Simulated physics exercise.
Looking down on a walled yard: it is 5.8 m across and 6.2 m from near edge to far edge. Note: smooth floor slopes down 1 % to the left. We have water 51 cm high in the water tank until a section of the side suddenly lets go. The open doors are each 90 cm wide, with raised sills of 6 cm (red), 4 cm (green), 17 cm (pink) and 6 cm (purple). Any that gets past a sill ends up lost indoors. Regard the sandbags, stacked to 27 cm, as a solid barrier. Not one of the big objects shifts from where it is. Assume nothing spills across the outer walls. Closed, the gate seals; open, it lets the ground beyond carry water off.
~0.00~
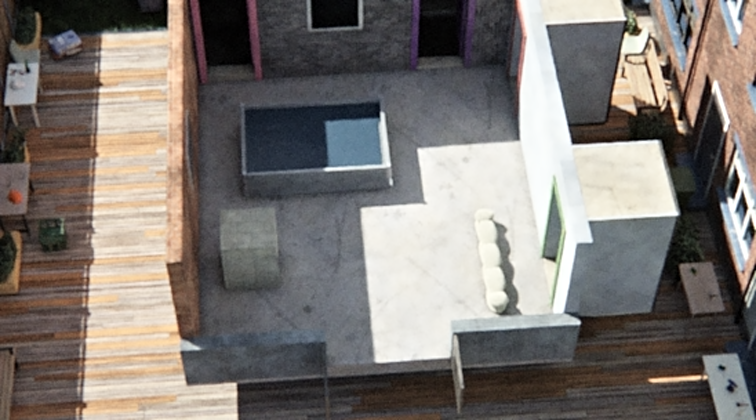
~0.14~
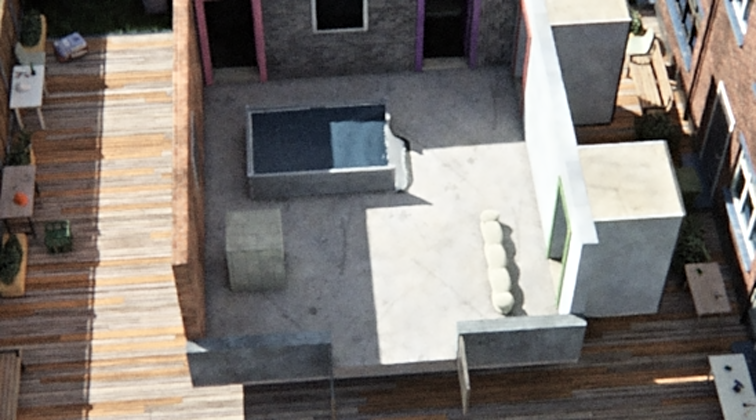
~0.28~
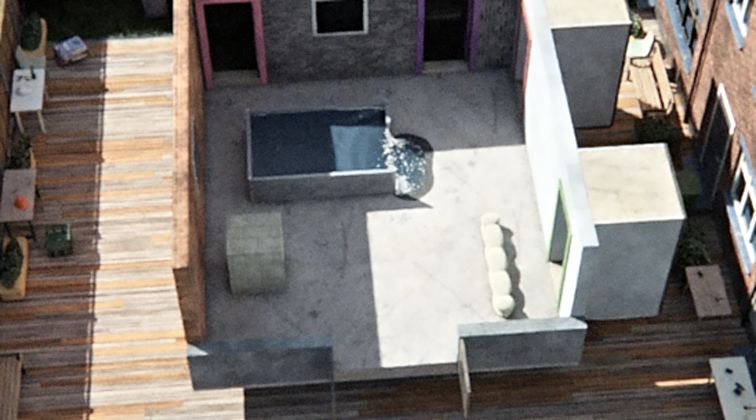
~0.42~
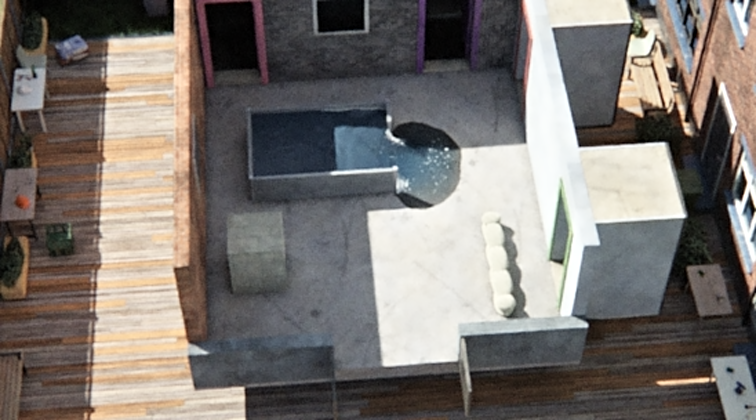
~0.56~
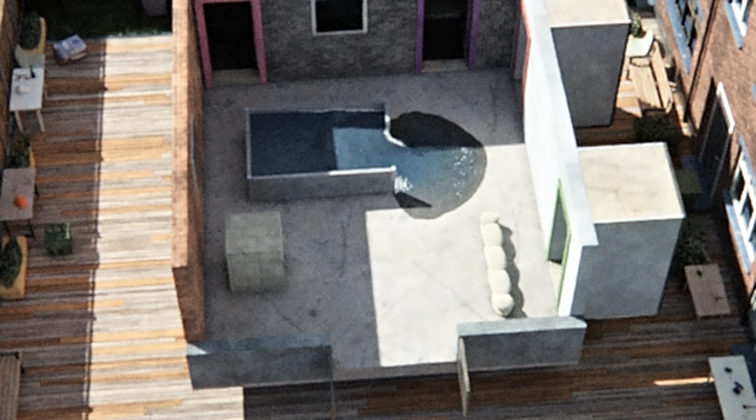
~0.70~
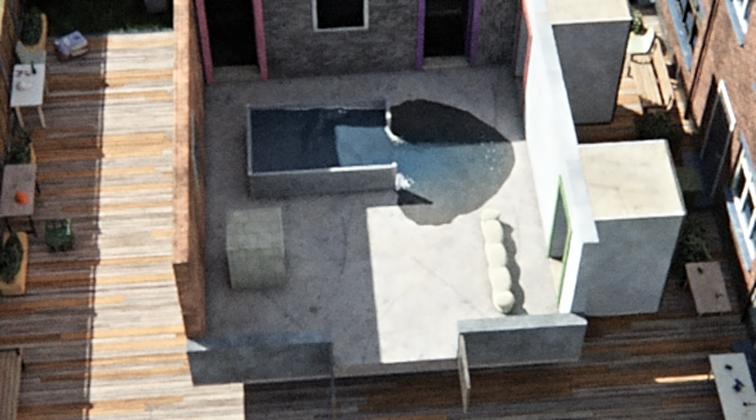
A walled yard with a smooth grey floor, flanked by wooden decking, is seen from high above. A grey tank of dark blue water stands near the back wall's pink- and purple-framed doorways, with a greenish-grey block at lower left and a row of pale sandbags at right. After a barely noticeable camera shift, water pours from the tank's right end and spreads rightward in a widening, dark, rounded sheet.
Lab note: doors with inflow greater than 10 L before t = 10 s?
As I see it, the red door breaches the limit, the green door breaches the limit, the pink door never breaches the limit, the purple door breaches the limit.
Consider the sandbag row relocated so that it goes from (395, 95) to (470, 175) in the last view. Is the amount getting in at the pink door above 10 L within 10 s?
Checked against the limit, pink is fine.
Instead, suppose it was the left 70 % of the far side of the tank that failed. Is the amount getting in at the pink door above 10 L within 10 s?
At the pink door the limit is exceeded.
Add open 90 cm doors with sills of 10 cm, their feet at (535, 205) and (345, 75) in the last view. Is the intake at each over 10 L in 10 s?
Check, in order - fail / pass.
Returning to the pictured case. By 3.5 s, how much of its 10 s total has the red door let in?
Estimate: Around 40 per cent.
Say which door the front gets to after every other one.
That would be the pink door, last of all.
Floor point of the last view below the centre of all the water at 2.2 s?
It lies at roughly (384, 163) in pixels.
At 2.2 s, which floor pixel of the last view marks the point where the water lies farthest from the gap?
Near (555, 309).
After 1.4 s water covers 20 % of the floor and is deepest (28 cm) near (397, 169); red door 7 cm at the sill, 0 L in, green door not reached, pink door not reached, purple door not reached.
After 2.2 s water covers 30 % of the floor and is deepest (26 cm) near (534, 199); red door 13 cm at the sill, 9 L in, green door 4 cm at the sill, 0 L in, pink door not reached, purple door 1 cm at the sill, 0 L in.
After 3.5 s water covers 40 % of the floor and is deepest (22 cm) near (560, 337); red door 14 cm at the sill, 38 L in, green door 5 cm at the sill, 0 L in, pink door not reached, purple door 7 cm at the sill, 0 L in.
After 6.0 s water covers 70 % of the floor and is deepest (12 cm) near (558, 327); red door 11 cm at the sill, 77 L in, green door 10 cm at the sill, 26 L in, pink door 2 cm at the sill, 0 L in, purple door 9 cm at the sill, 17 L in.
After 10.0 s water covers 90 % of the floor and is deepest (10 cm) near (205, 114); red door 6 cm at the sill, 94 L in, green door 7 cm at the sill, 76 L in, pink door 9 cm at the sill, 0 L in, purple door 6 cm at the sill, 30 L in.
